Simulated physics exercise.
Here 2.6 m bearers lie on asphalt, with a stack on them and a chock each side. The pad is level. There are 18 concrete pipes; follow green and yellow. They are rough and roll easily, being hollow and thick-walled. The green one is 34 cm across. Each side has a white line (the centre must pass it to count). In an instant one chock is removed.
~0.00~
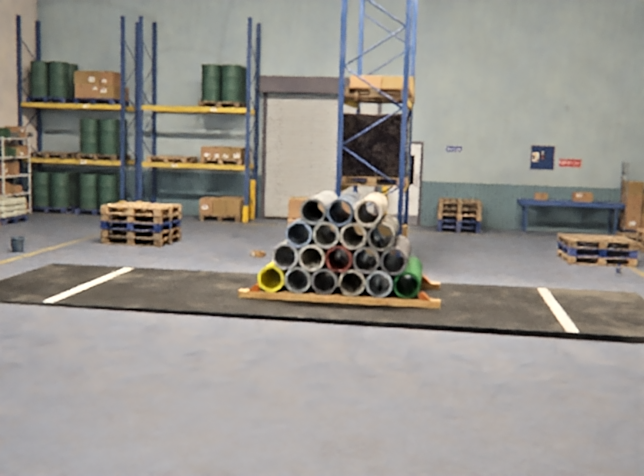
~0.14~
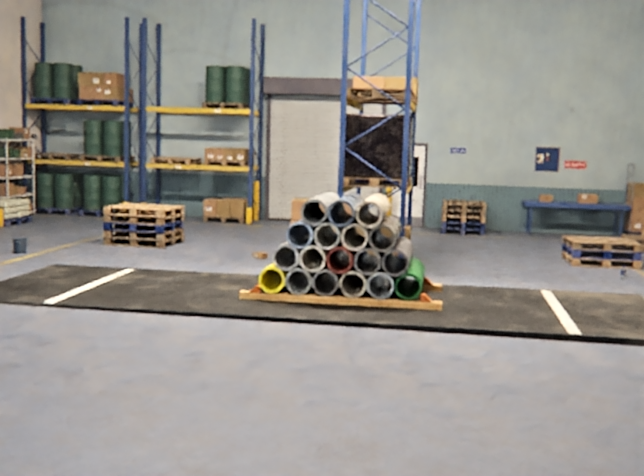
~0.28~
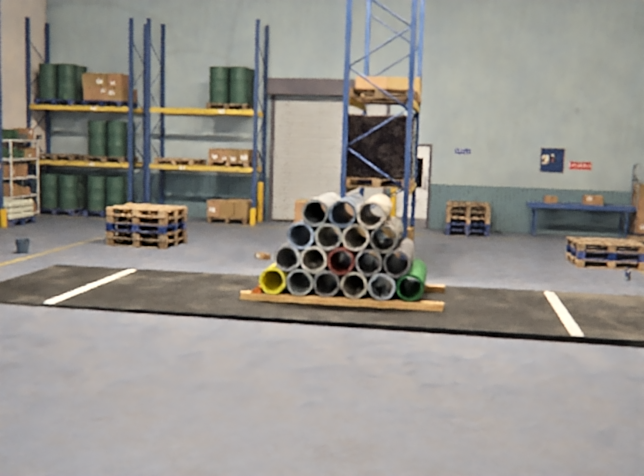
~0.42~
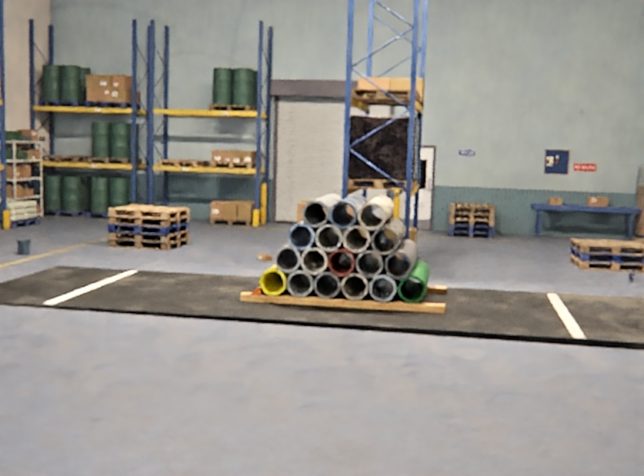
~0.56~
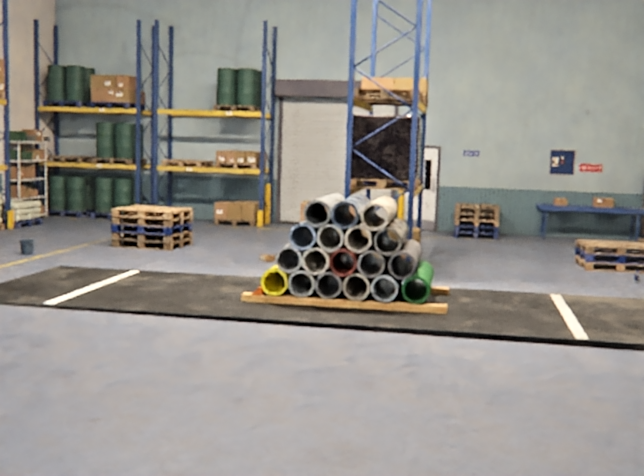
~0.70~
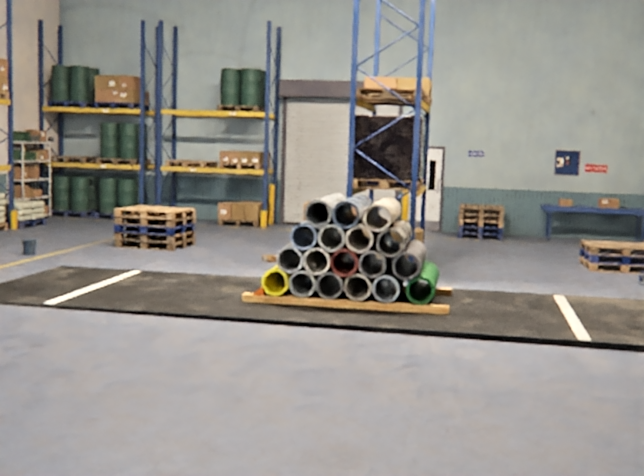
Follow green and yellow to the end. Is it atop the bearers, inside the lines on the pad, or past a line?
The green one is left past a line; the yellow one is left atop the bearers.
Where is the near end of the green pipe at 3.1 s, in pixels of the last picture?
Around (585, 309).
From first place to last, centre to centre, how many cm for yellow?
Moved: Yellow 0.
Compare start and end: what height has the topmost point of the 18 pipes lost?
Roughly 45 cm.
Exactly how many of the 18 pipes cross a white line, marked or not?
The count is 3.
Then, 1.7 s in, green is off the bearers, 100 cm short of the right line, rolling right; yellow is on the bearers, 40 cm from the bearers' left end; 0 past a line.
Then, 3.1 s in, green is past the right line; still the same for yellow; 1 past a line.
In the end (8.6 s), green is past the right line; yellow is on the bearers, 40 cm from the bearers' left end; 3 past a line.
